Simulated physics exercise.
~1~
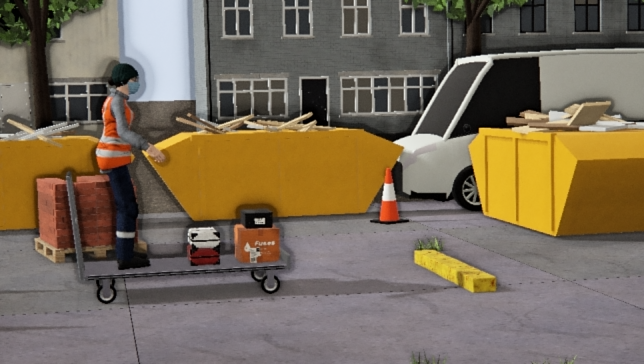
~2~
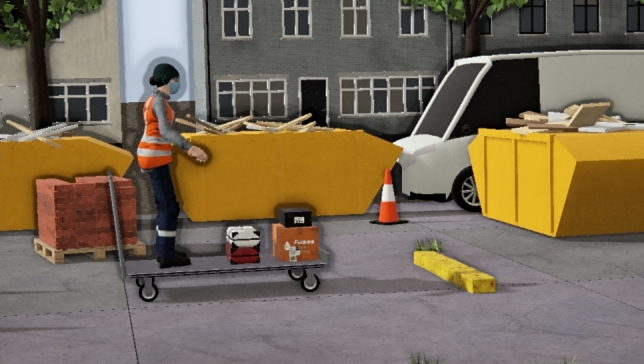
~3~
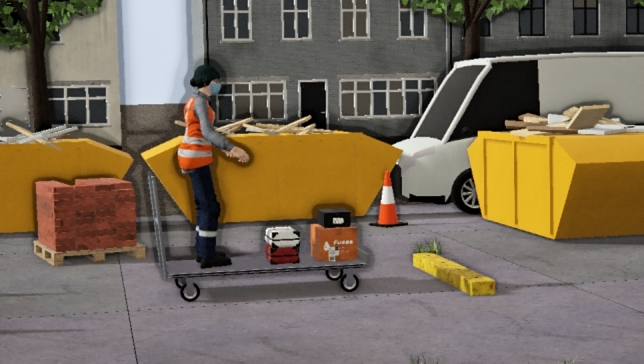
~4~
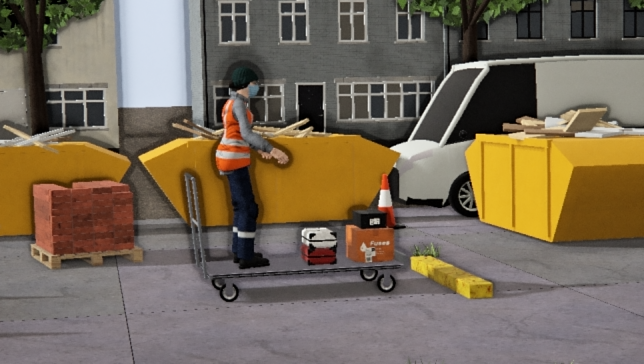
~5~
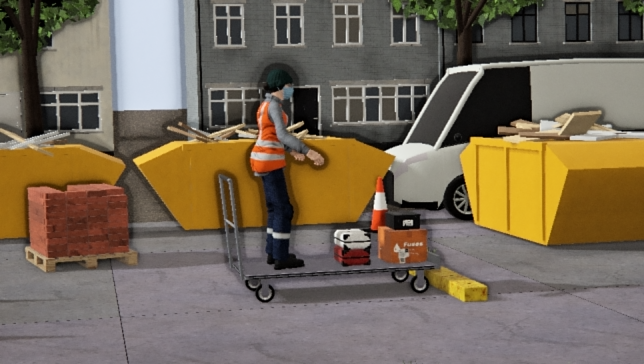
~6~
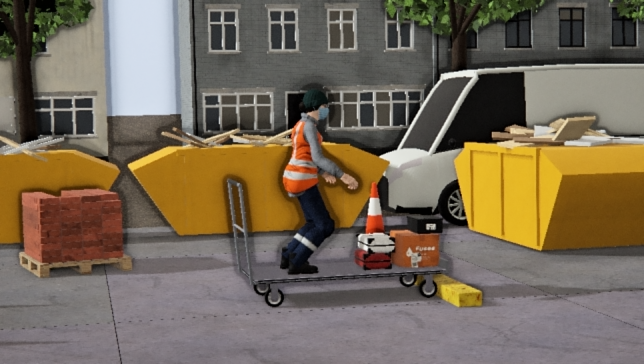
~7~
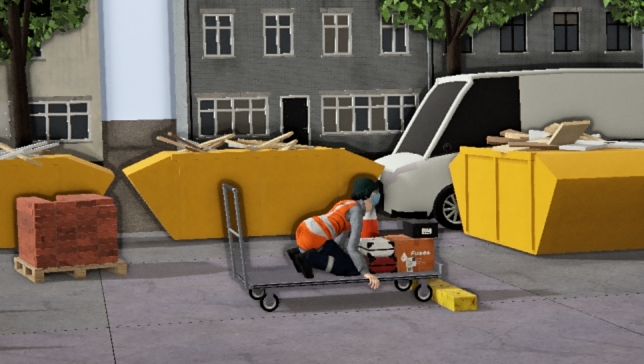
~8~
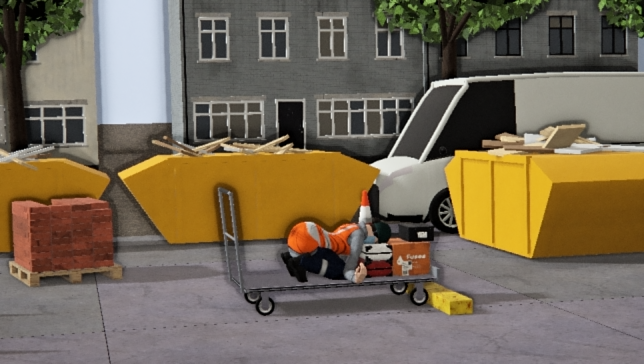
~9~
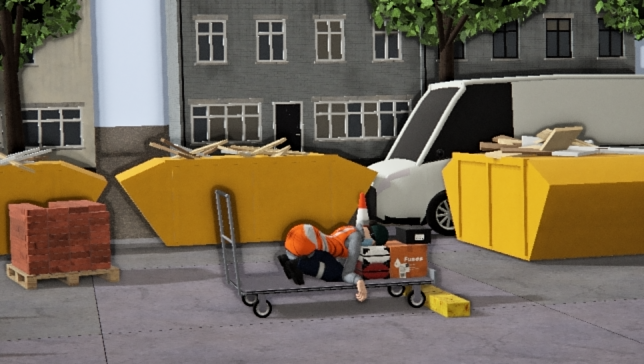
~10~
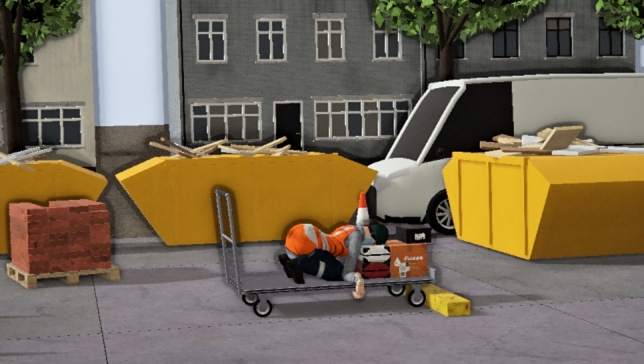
Worker in orange vest riding a loaded flatbed cart right to a yellow kerb, pitching forward and ending slumped against the cases.
